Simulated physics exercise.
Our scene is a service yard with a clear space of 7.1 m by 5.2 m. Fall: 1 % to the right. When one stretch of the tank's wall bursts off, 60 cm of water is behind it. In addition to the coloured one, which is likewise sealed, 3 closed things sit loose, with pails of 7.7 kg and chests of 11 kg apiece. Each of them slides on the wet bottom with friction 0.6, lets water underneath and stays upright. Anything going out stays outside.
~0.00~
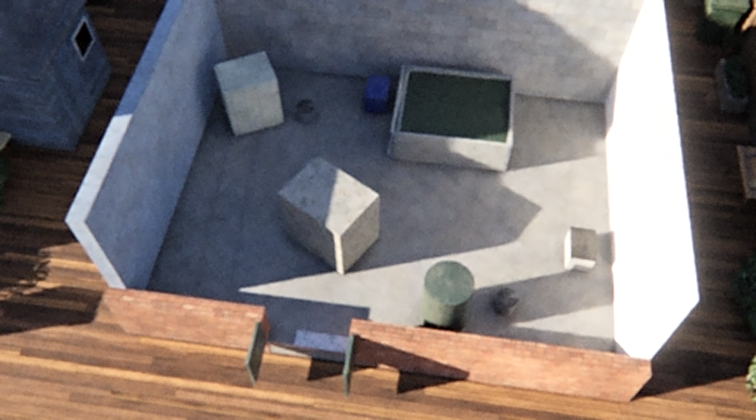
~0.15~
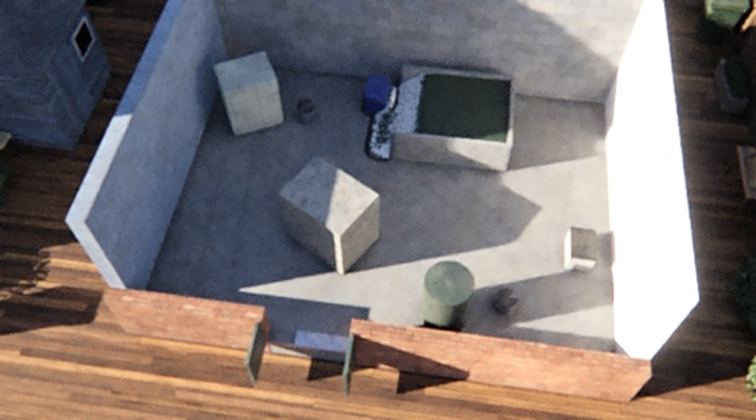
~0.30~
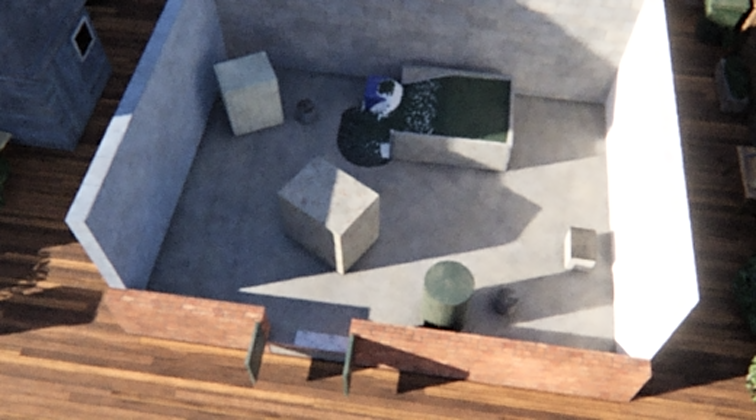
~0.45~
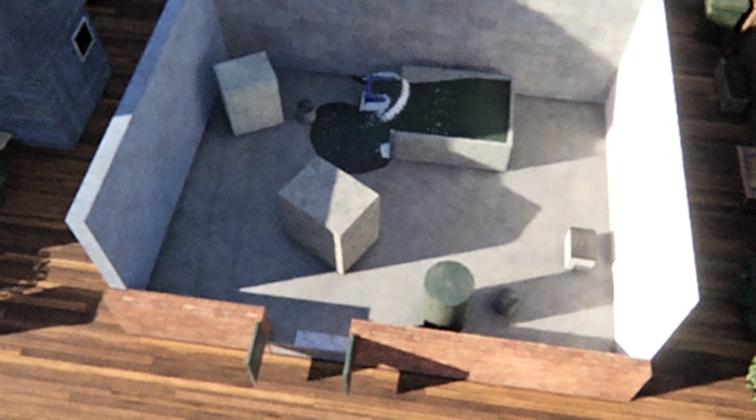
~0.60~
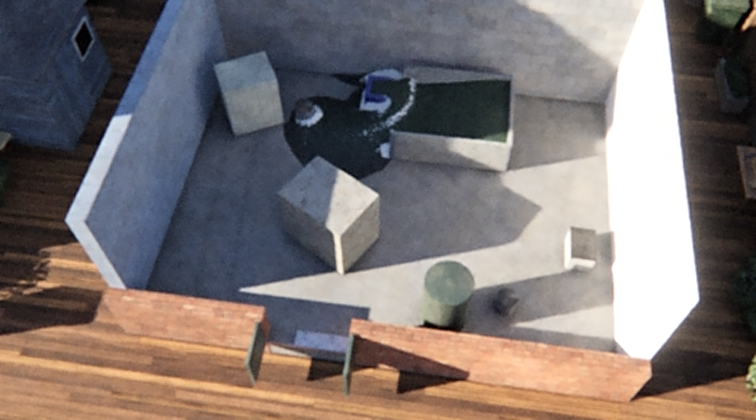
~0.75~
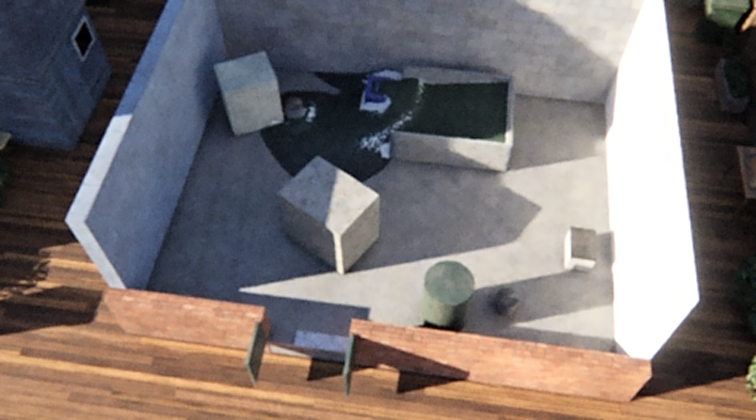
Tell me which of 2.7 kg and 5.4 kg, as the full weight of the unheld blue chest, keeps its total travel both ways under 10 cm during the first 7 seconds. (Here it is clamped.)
I reckon it moves too far regardless.
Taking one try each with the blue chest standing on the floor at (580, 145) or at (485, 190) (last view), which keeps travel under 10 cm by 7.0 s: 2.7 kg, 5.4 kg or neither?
Well, the little one does for the first, the little one does for the second.
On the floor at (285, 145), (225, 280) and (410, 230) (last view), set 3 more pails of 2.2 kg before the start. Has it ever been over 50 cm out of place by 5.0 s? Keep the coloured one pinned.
In that order: Farther, then farther, then not as far.
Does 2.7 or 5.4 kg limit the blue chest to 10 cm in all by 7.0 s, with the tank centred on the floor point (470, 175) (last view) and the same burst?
In that case, simply put, both options fail.
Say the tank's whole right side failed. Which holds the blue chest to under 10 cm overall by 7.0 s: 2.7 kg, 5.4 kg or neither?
Result: Lighter option succeeds.
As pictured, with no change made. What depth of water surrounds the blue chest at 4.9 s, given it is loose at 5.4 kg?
Something like 14 centimetres.
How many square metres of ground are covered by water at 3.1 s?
Around 17 m2 of it.
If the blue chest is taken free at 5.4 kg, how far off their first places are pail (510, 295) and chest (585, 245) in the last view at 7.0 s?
Net distance: First 0 cm, second 0 cm.
After 1.4 s the blue chest would be 270 cm from its start with 2.7 kg and 263 cm from its start with 5.4 kg; 10 cm of water round it then.
After 3.1 s the blue chest would be 261 cm from its start with 2.7 kg and 253 cm from its start with 5.4 kg; 31 cm of water round it then.
After 4.9 s the blue chest would be 188 cm from its start with 2.7 kg and 176 cm from its start with 5.4 kg; 14 cm of water round it then.
After 7.0 s the blue chest would be 56 cm from its start with 2.7 kg and 37 cm from its start with 5.4 kg; 7 cm of water round it then.
